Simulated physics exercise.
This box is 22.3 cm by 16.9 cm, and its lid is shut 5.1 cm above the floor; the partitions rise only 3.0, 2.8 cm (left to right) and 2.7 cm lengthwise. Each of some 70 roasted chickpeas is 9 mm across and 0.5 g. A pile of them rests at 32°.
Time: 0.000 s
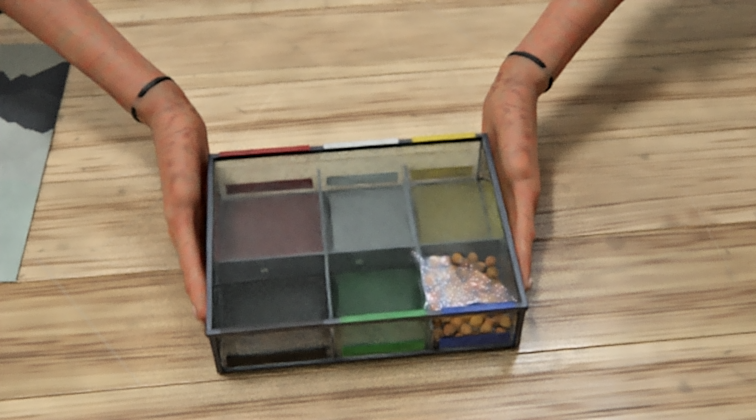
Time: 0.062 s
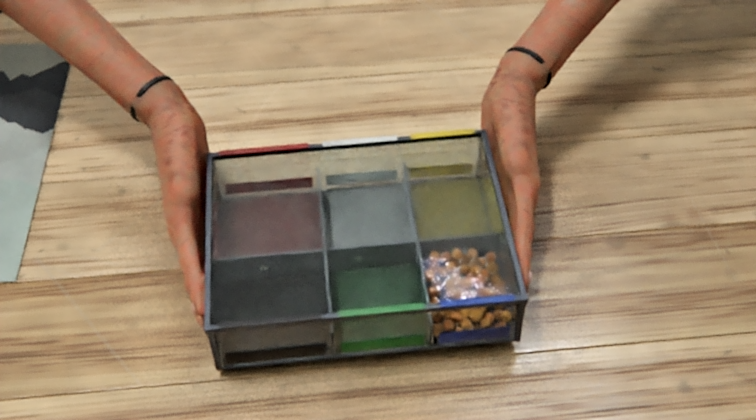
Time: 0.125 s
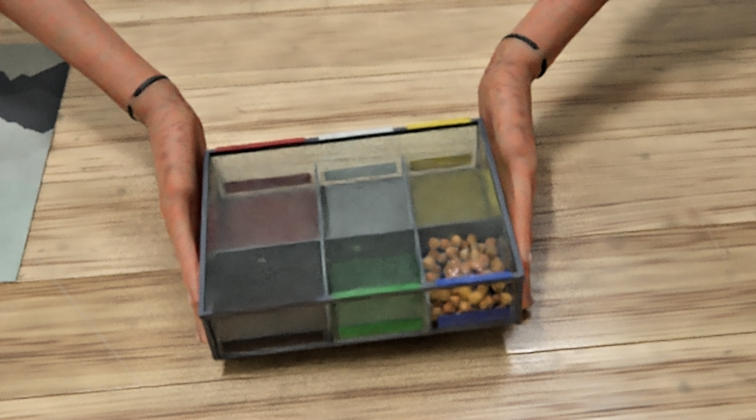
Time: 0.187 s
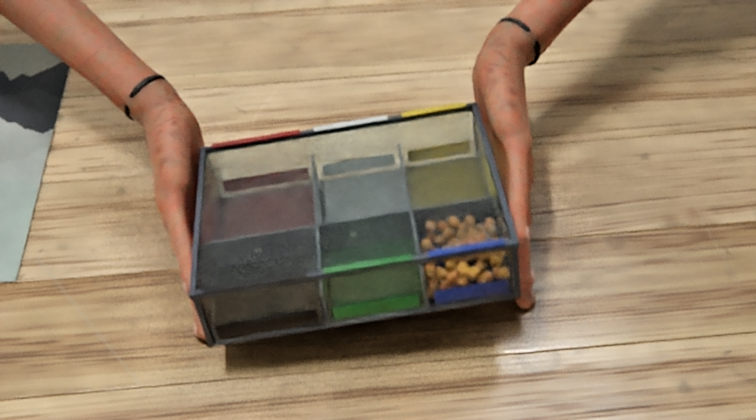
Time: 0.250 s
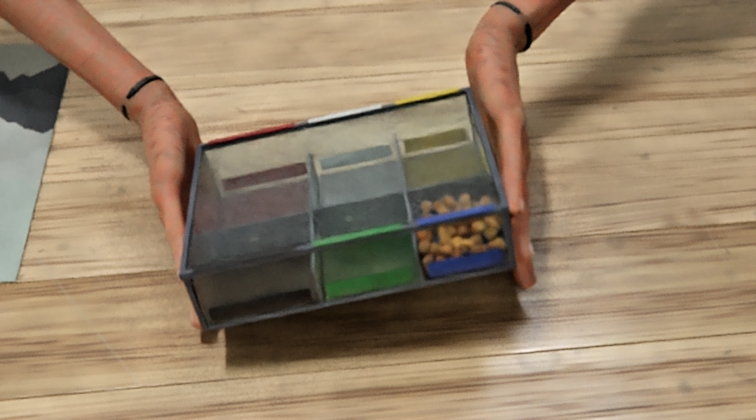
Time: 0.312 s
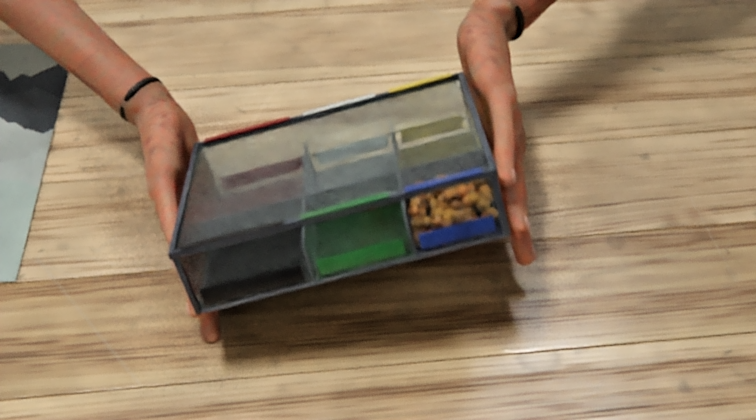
Two hands held a clear-lidded box with six colored compartments on a wooden floor, then tilted it more and more steeply while the roasted chickpeas stayed in the blue compartment at the right front.
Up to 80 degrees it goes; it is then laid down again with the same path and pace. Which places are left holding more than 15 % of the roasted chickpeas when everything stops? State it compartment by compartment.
In order: Red: Stays behind the line; blue: Crosses the line; green: Stays behind the line; yellow: Stays behind the line; white: Crosses the line; black: Stays behind the line.
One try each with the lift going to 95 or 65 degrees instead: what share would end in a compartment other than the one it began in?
Some 80 and 15 per cent.
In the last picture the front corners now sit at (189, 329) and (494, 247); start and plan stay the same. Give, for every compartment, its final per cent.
Red 5, blue 90, green 0, yellow 0, white 0, black 5.
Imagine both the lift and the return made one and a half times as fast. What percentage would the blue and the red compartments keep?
Per cent - blue: 30; red: 10.
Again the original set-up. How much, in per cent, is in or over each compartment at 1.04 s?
Red = 0, blue = 80, green = 5, yellow = 5, white = 10, black = 0 (per cent).
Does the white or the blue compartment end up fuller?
It's the blue one that holds more.
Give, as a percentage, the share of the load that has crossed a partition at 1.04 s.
Reading: Close to 20 %.
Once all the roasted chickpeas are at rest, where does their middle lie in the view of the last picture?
Estimated resting centre: Around (425, 267).
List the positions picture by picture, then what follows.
The first picture shows box tilt 0 degrees, front corners at (212, 331) and (522, 304); blue 100 %.
The second picture shows box tilt 2 degrees, front corners at (210, 327) and (521, 297).
The third picture shows box tilt 6 degrees, front corners at (204, 312) and (518, 274), lowest corner left back.
The fourth picture shows box tilt 12 degrees, front corners at (196, 293) and (512, 242), lowest corner left back.
The fifth picture shows box tilt 18 degrees, front corners at (186, 273) and (503, 207), lowest corner left back.
The sixth picture shows box tilt 24 degrees, front corners at (175, 253) and (491, 171), lowest corner left back; blue 100 %. Its pace works out near 95 degrees a second.
Then, at 1.04 s, tilt 77 degrees; blue 80 %, green 5 %, yellow 5 %, white 10 %.
After 1.52 s, tilt 32 degrees; red 5 %, blue 50 %, yellow 5 %, white 40 %.
After 2.07 s, tilt 0 degrees; red 5 %, blue 50 %, yellow 5 %, white 40 %.
In the end, at 2.5 s, red 5 %, blue 50 %, green 0 %, yellow 5 %, white 40 %, black 0 %.
